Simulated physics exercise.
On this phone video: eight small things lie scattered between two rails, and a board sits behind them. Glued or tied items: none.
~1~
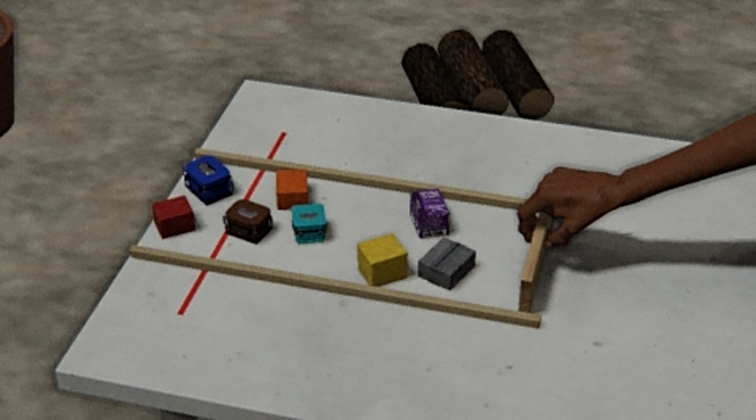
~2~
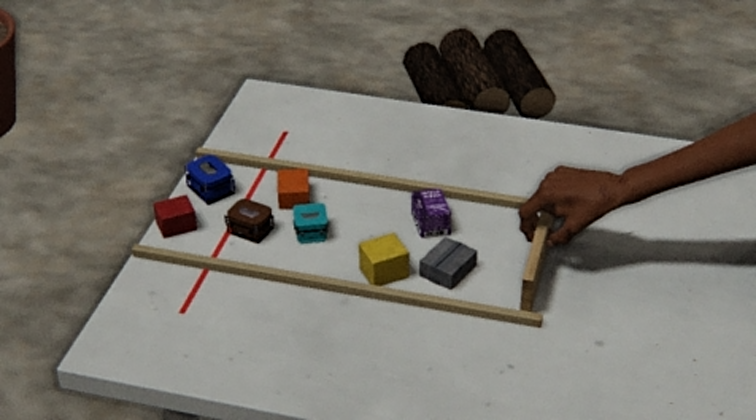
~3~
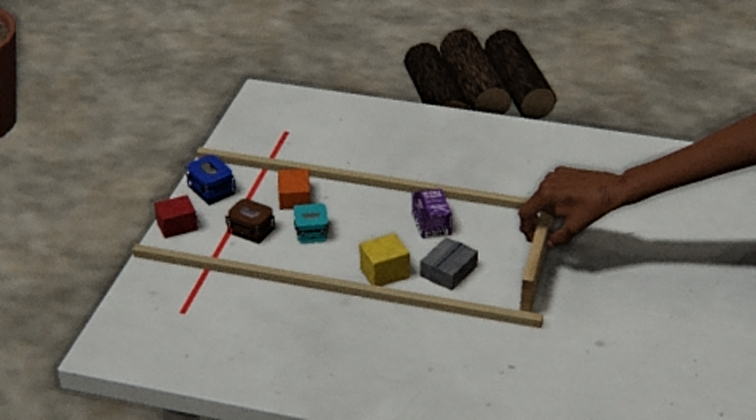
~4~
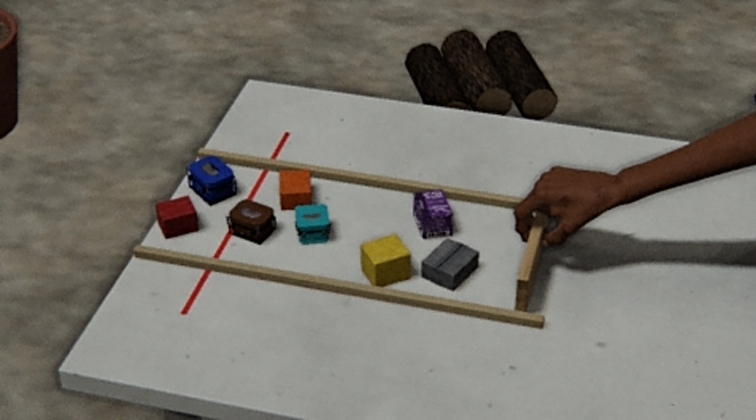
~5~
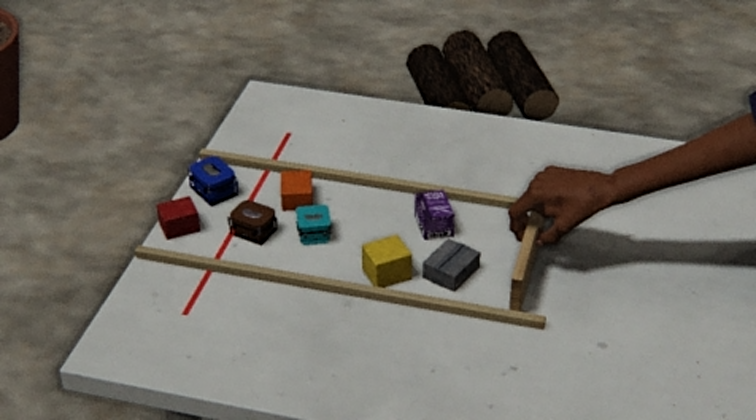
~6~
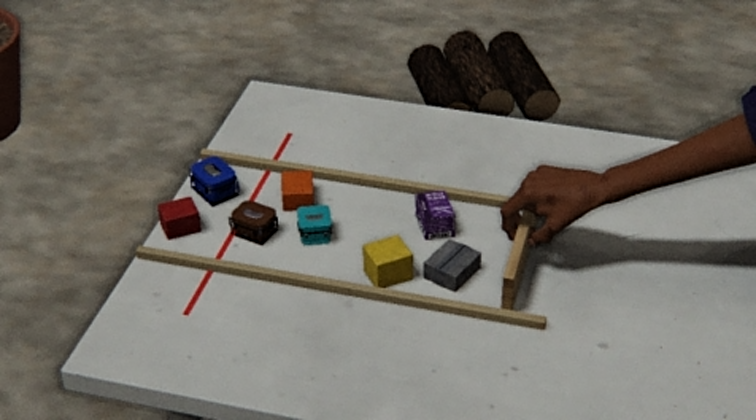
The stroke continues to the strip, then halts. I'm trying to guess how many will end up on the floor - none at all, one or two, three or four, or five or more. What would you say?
The loss over the edge is just one or two.
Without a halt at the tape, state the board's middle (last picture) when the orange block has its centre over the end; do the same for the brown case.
The orange block gives roughly (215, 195), the brown case roughly (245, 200).
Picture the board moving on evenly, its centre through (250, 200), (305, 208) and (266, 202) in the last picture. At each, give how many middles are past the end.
Taking the places in turn, the counts are 1, 0 and 0.
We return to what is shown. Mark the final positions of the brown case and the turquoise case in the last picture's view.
First: About (168, 199); second: About (208, 202).
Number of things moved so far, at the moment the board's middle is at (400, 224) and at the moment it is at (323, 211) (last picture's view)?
Counts: 3 and 6.
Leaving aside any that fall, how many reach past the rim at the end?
Number: 2.
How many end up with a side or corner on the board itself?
It's 2.
Soon after, none off yet; red block at rest near (180, 218); blue case at rest near (214, 181); brown case at rest near (254, 223).
Then, none off yet; red block at rest near (180, 218); blue case at rest near (214, 181); brown case moved a little near (235, 217).
At rest, the number that fall off is one or two; fallen, red block.
